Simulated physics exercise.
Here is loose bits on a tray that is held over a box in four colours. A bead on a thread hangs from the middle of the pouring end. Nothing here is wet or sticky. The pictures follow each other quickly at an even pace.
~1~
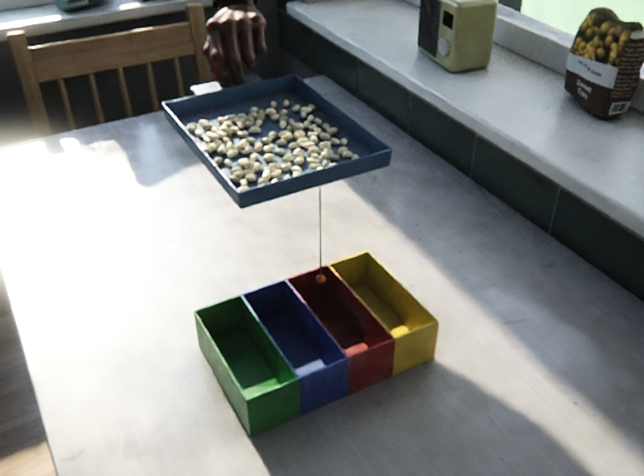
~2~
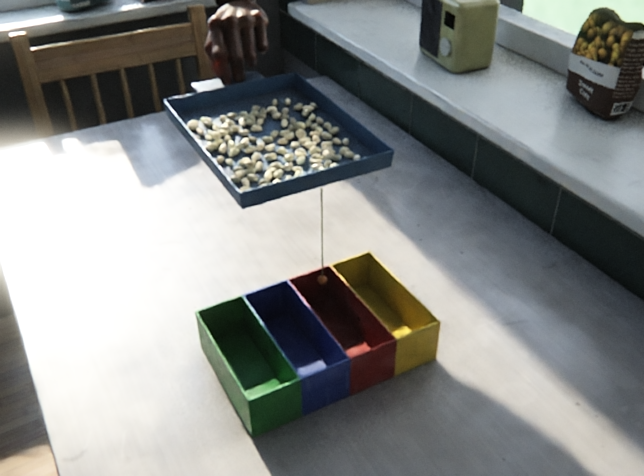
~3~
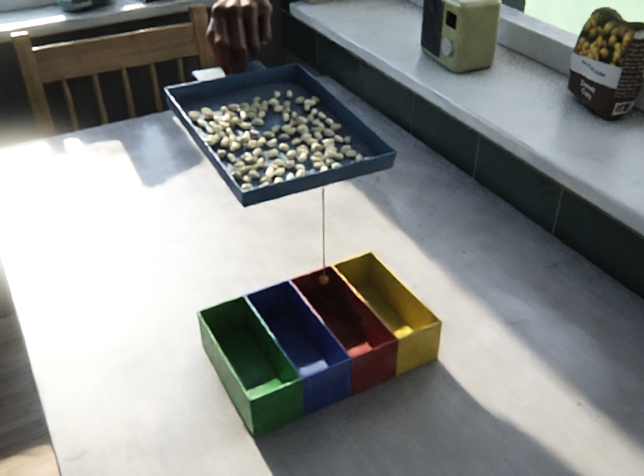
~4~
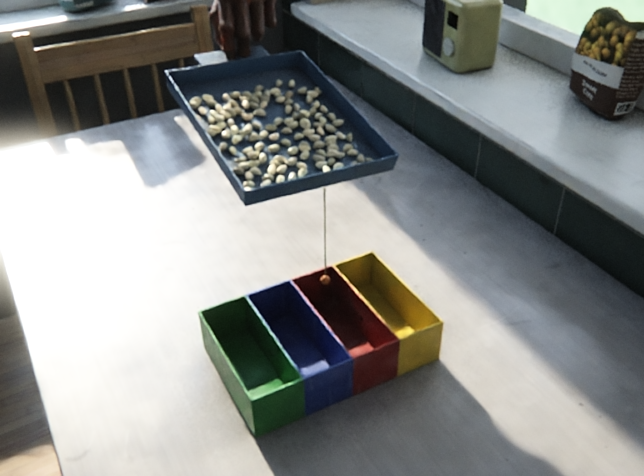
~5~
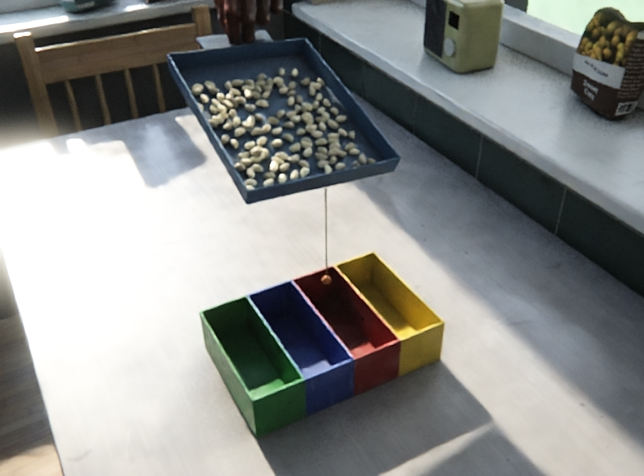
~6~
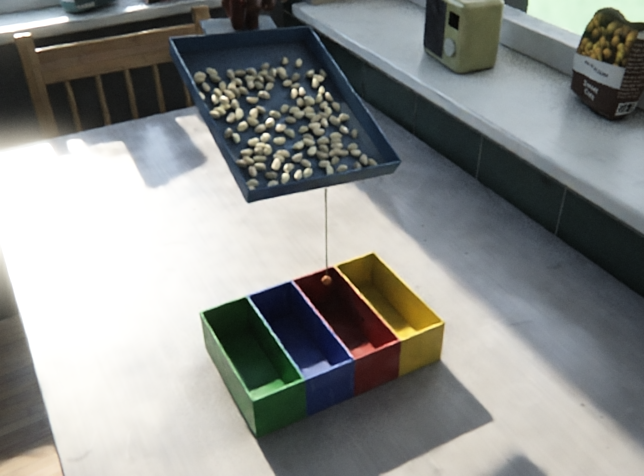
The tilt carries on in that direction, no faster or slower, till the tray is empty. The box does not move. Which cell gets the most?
The yellow one ends fullest.
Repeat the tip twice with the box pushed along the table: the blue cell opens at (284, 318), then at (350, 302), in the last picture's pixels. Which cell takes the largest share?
One: The yellow one. Two: The red one.
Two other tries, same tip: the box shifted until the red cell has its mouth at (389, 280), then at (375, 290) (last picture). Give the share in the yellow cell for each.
First some 0, then 20 per cent.
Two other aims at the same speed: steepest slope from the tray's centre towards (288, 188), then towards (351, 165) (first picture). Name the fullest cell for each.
In turn: The blue cell; the cell in yellow.
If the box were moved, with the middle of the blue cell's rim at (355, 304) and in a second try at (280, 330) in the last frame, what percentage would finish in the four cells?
Near 100 % and 70 %.
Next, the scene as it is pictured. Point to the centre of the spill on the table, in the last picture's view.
Around (479, 319).
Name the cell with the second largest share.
It is red.
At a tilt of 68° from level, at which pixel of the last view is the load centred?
At about (338, 151).
Soon, tray tipped steeply; nearly all on the tray; a stray few falling or outside the box.
A while on, tray tipped past a quarter turn; most on the tray; a small part in the yellow cell; a small part falling or outside the box.
Towards the end, tray tipped past a quarter turn; about half in the yellow cell; about a quarter in the red cell; a small part in the blue cell; a stray few in the green cell; about a quarter falling or outside the box.
Finally, tray tipped past a quarter turn; about half in the yellow cell; about a quarter in the red cell; a small part in the blue cell; a stray few in the green cell; about a quarter outside the box.
